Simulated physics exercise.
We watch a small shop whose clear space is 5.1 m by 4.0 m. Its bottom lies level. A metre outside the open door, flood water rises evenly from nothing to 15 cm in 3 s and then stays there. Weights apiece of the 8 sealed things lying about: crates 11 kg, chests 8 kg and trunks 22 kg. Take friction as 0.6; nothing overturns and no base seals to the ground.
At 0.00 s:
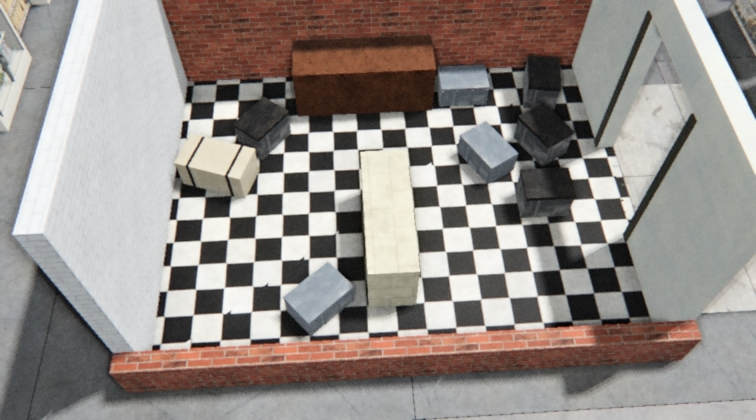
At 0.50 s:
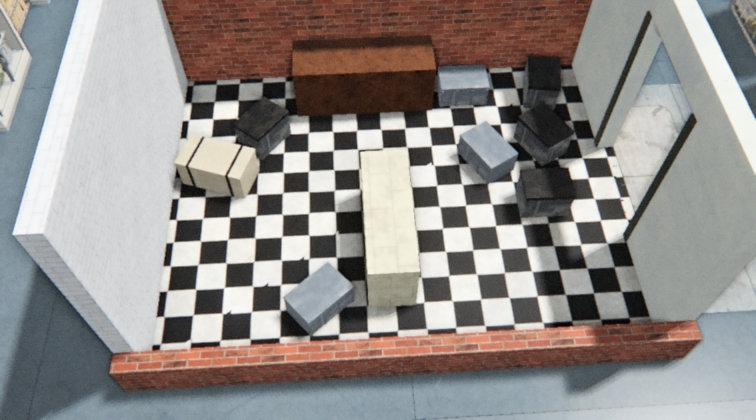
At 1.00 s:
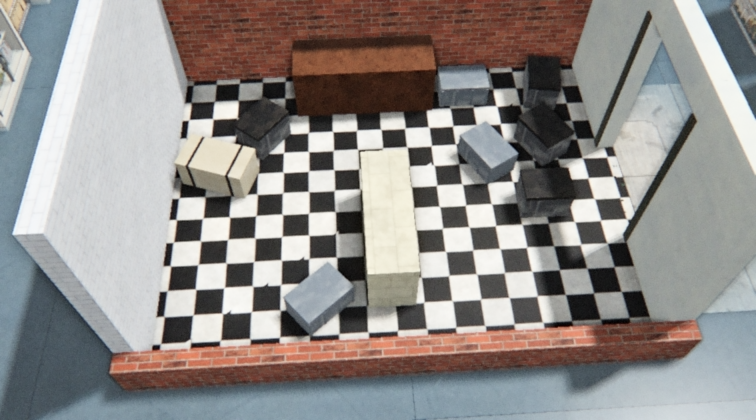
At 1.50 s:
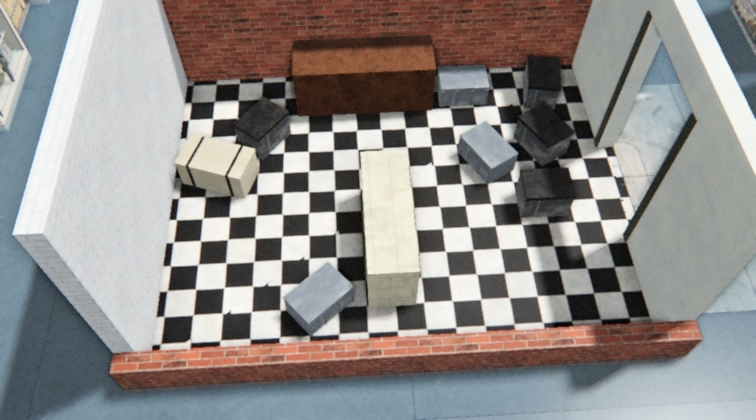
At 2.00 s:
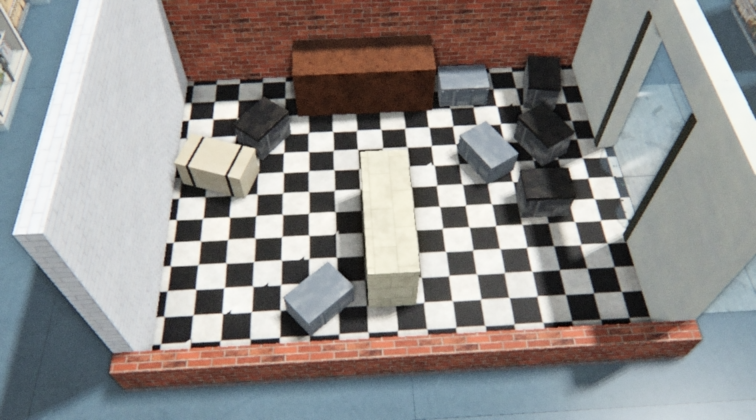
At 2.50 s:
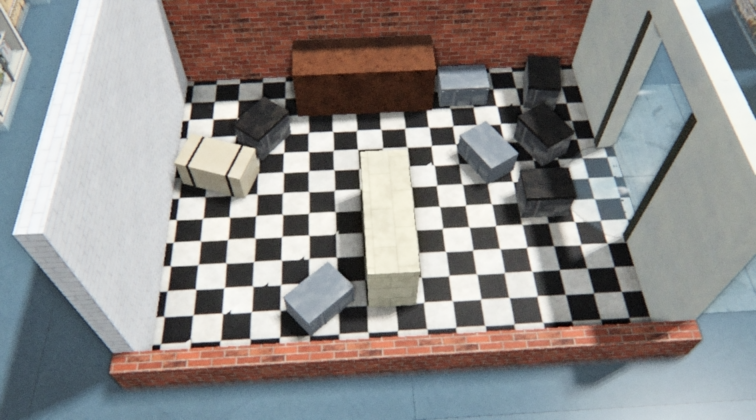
A small roofless shop with a black-and-white checkered floor, brick at the back and front and pale side walls, is seen from high above its front. A long cream block stands mid-floor, a rust-brown one at the back, with blue-grey and black boxes around them and cream ones left. Outside, the grey ground turns bluish and water slips in at the right doorway, while the boxes and camera stay still.
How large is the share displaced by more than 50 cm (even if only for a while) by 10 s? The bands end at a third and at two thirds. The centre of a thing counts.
It is from one to two thirds.
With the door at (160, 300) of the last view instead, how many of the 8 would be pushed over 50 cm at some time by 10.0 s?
Then 2.
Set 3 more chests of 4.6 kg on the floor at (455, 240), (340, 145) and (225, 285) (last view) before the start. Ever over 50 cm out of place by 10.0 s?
In that order: Over, over, less.
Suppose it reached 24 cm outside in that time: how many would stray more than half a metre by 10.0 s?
Then 7.
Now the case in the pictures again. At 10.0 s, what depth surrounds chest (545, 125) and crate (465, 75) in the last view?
Roughly 4 and 4 cm.
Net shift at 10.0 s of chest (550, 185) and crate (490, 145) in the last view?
In turn: 140 cm, 300 cm.
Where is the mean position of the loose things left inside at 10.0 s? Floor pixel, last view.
Around (389, 162).
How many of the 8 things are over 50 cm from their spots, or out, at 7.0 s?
I count 3.
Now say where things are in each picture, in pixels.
The first frame shows a crate at (318, 292), on the bottom; a chest at (546, 124), on the bottom; 0.0 m2 under water; 0 of 8 have shifted.
The second frame shows a crate at (318, 292), on the bottom; a chest at (546, 124), on the bottom; water covers 0.0 m2; 0 of 8 have shifted.
The third frame shows a crate at (318, 292), on the bottom; a chest at (546, 124), on the bottom; water covers 0.0 m2; 0 of 8 have shifted.
The fourth frame shows a crate at (318, 292) rests on the ground; a chest at (546, 124) rests on the ground; 0.0 m2 under water; 0 of 8 have shifted.
The fifth frame shows a crate at (318, 292) rests on the ground; a chest at (546, 124), on the bottom; 0.0 m2 under water; 0 of 8 have shifted.
The sixth frame shows a crate at (318, 292), on the bottom; a chest at (546, 124), on the bottom; 0.5 m2 under water; 0 of 8 have shifted.
After 3.5 s 0 of 8 are over 50 cm from their spots; 0 afloat.
After 4.5 s 1 of 8 are over 50 cm from their spots; 0 afloat.
After 7.0 s 3 of 8 are over 50 cm from their spots; 1 afloat.
After 10.0 s 4 of 8 are over 50 cm from their spots, and 4 have been at some point; 3 afloat.
